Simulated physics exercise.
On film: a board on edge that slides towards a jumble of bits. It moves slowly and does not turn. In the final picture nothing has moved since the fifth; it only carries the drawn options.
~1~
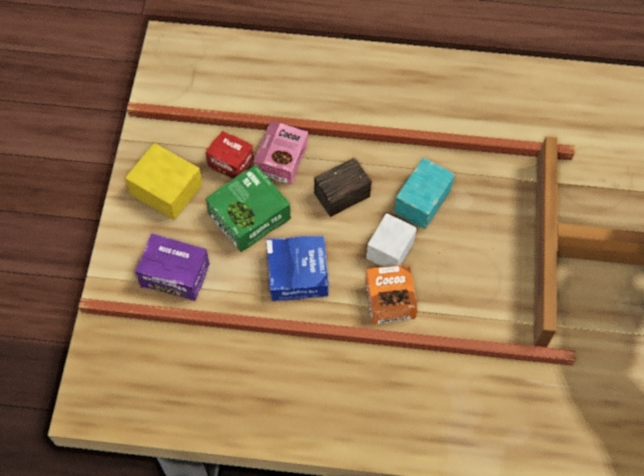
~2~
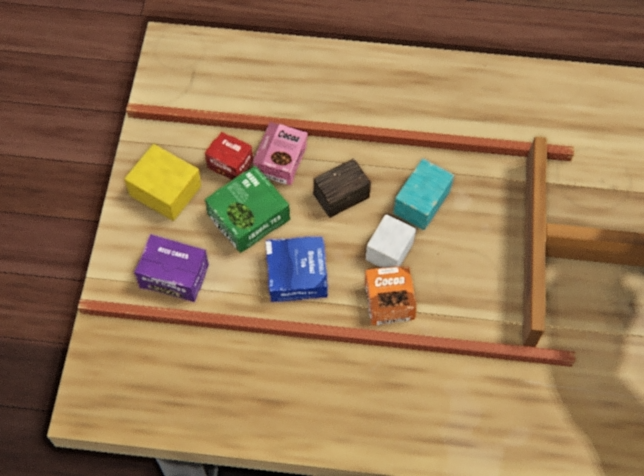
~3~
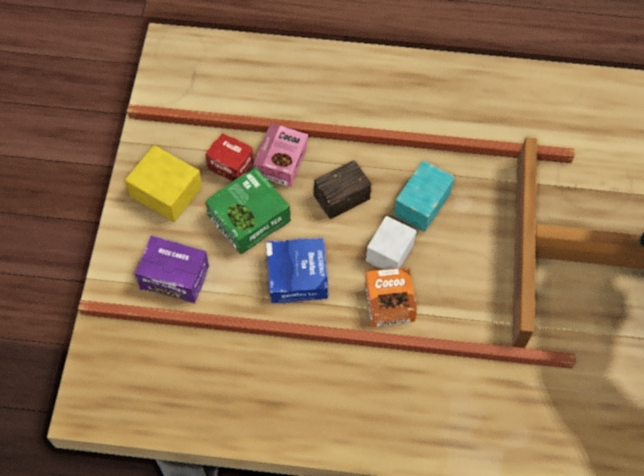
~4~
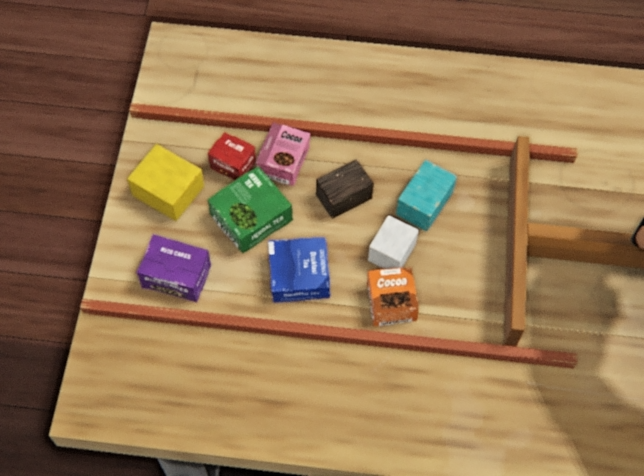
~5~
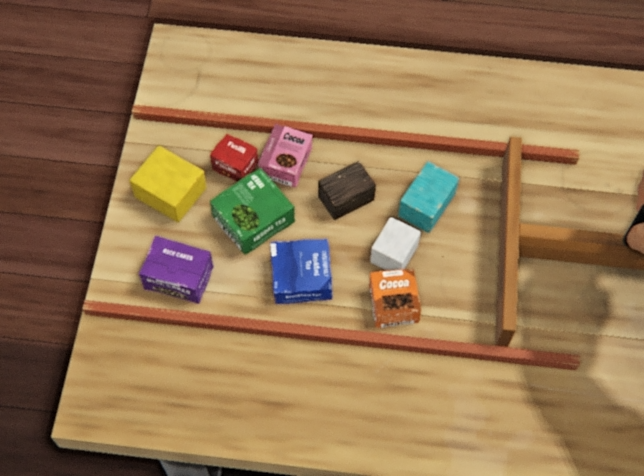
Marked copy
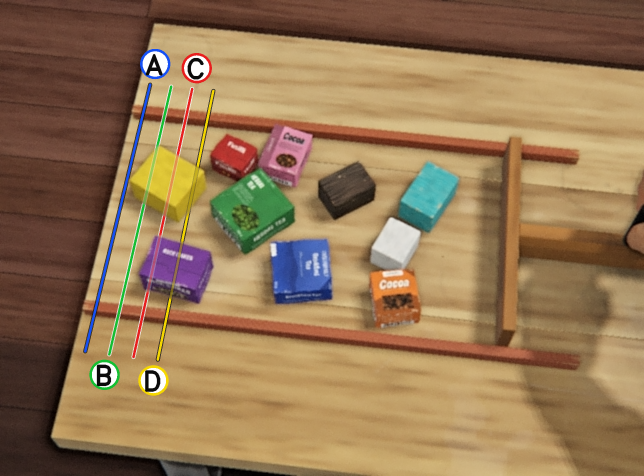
A pale wooden tabletop, seen from above at a slight tilt over a dark plank floor, holds a loose jumble of small blocks and packets between two red rails. Yellow, red, pink, green and purple pieces lie at the left, black and blue in the middle, turquoise, white and orange at the right. An upright brown board on a wooden handle slides slowly leftward without turning, a fingertip appearing at the right edge, while the pieces stay put.
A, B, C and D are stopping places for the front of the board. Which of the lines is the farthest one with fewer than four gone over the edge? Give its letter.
D.
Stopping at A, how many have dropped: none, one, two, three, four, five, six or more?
In all, six or more.
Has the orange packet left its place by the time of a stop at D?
By then, yes.
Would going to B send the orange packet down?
No.
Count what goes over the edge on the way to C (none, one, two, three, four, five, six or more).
Six or more.
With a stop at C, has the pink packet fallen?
No.
On the marked copy, A at (120, 209); B at (142, 211); C at (165, 213); D at (188, 216).
With D. Early on, board (396, 216); orange packet (358, 292); turquoise block (373, 193).
Further on, board (278, 203); yellow block (141, 168); purple packet (128, 274).
At the end, board (189, 194); green packet over the edge; purple packet over the edge; three fallen.
As for the rest, A drops ten; B drops six; C drops six.
